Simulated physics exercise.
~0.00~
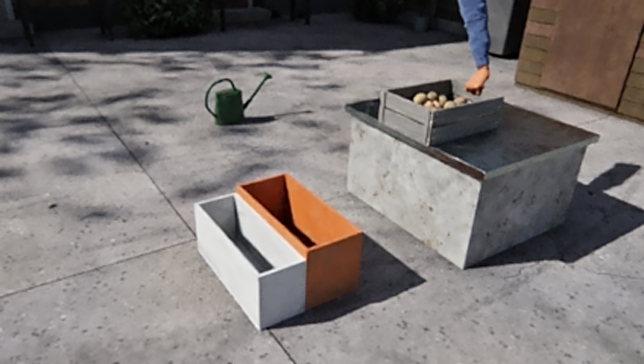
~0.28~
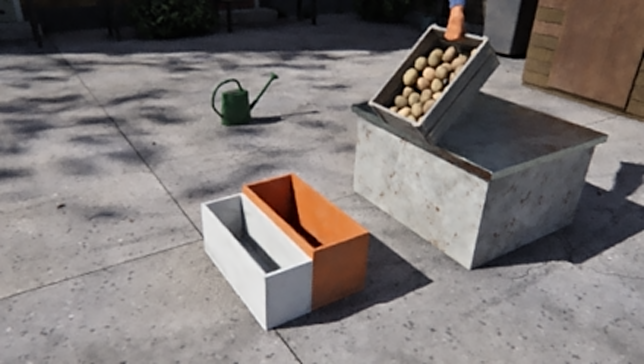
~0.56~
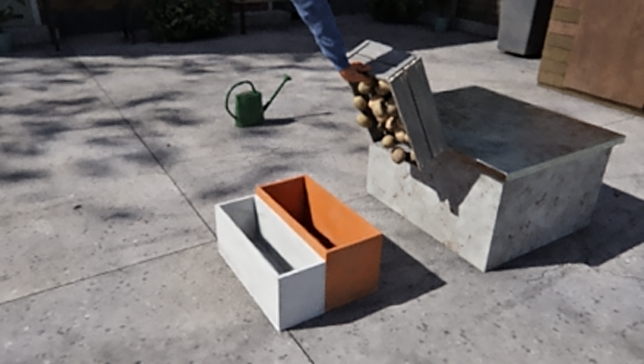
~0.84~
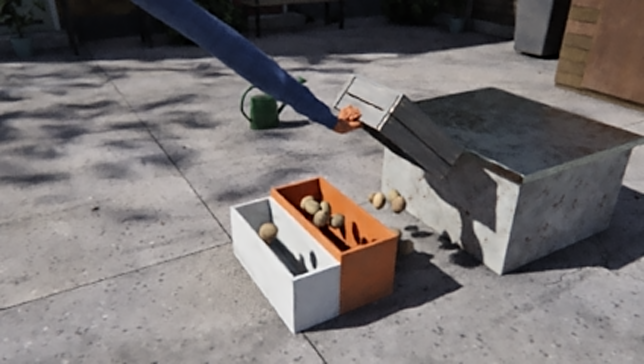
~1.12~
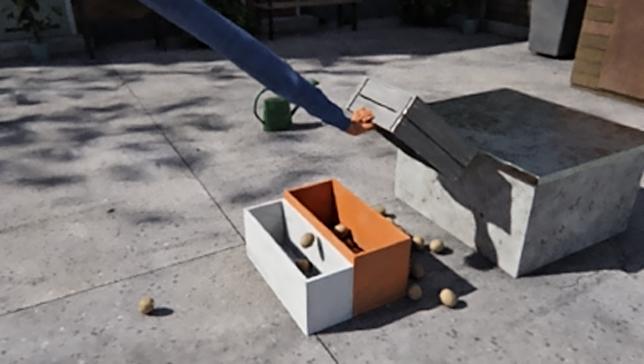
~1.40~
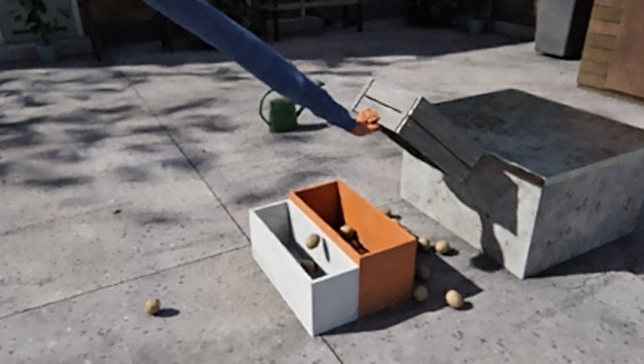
A hand tipped a grey crate of potatoes off the end of a big stone-like block, spilling them toward an orange trough and a white one, and some landed inside while others ended up scattered on the ground around them.
